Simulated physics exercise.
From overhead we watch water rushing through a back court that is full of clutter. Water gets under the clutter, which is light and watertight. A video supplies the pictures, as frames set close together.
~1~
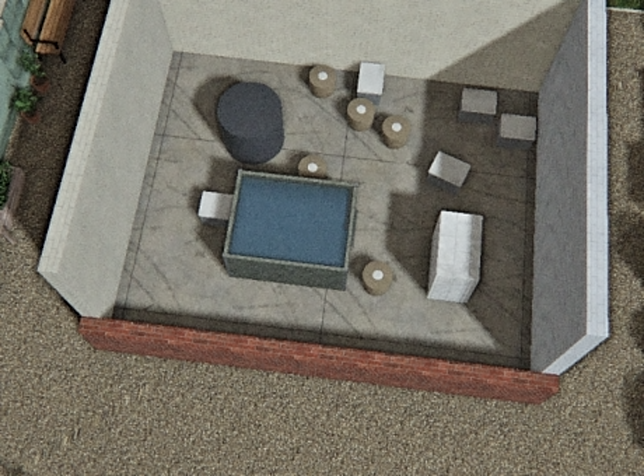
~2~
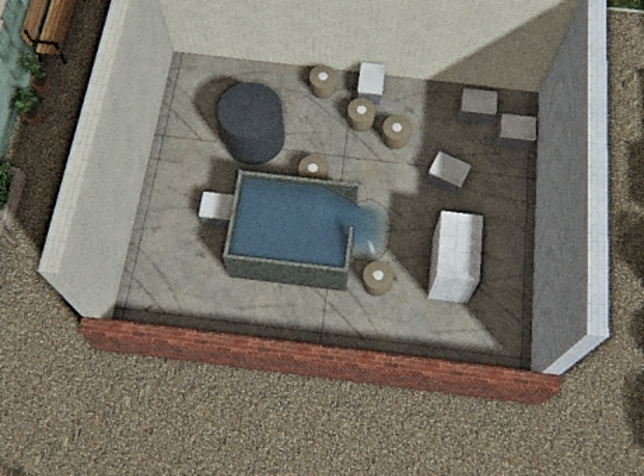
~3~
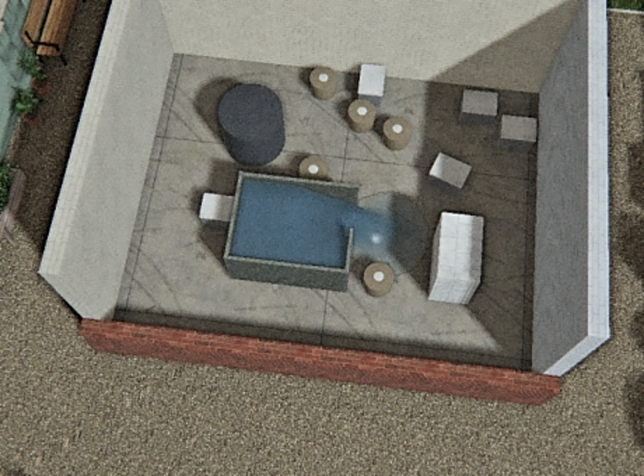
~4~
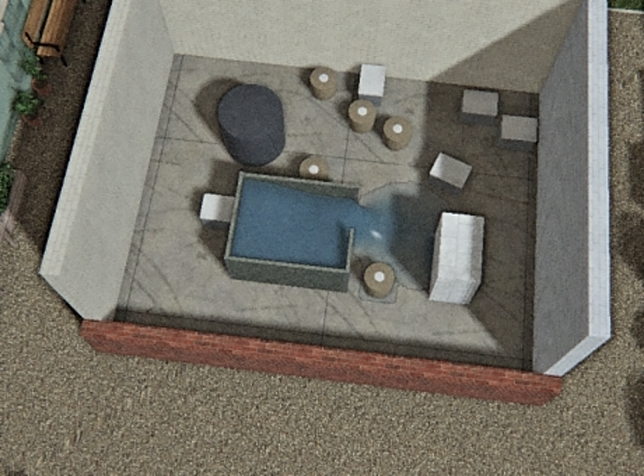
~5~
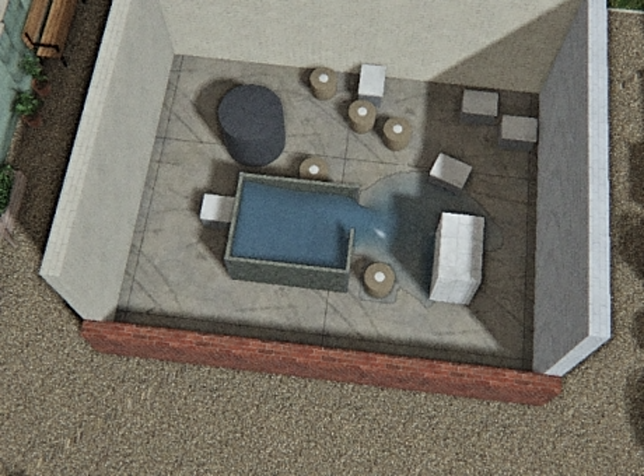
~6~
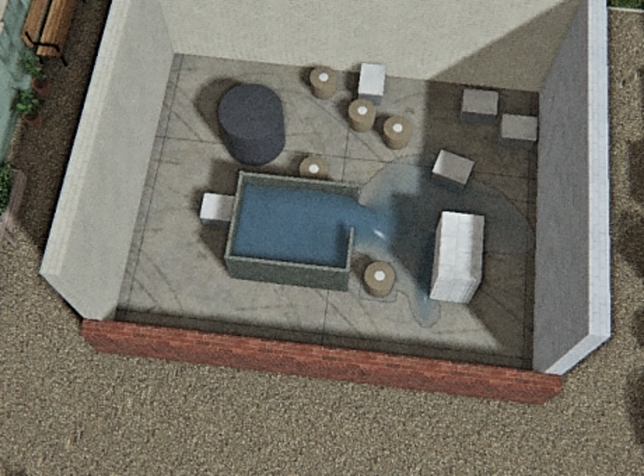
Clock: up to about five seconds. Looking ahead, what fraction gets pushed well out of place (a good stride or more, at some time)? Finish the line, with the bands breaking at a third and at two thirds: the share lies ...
The share lies between a third and two thirds.
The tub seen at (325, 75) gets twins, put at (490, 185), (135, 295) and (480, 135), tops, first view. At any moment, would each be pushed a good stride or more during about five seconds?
Sequence: Travels that far, doesn't go far, travels that far.
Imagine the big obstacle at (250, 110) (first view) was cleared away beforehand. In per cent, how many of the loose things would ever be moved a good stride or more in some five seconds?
The share comes to about 40 percent.
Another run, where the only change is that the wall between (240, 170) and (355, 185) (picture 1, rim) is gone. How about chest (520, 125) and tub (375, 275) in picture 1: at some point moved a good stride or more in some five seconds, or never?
Lab note - in sequence: Made it that far; never that far.
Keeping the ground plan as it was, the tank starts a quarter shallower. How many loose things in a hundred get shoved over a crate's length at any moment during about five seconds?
Roughly 30 per cent.
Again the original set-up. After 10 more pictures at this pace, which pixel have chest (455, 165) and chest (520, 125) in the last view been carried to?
Look for them close to (492, 103) and (523, 80).
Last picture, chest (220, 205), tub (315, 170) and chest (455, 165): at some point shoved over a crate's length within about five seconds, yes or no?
Listed order gives below that mark, then below that mark, and lastly past that mark.
A moment on, 1 of 10 are well off their spots; 0 afloat.
Next, 2 of 10 are well off their spots; 2 afloat.
Later, 2 of 10 are well off their spots; 2 afloat.
In the end, 4 of 10 are well off their spots, and 4 have been at some point; 3 afloat.
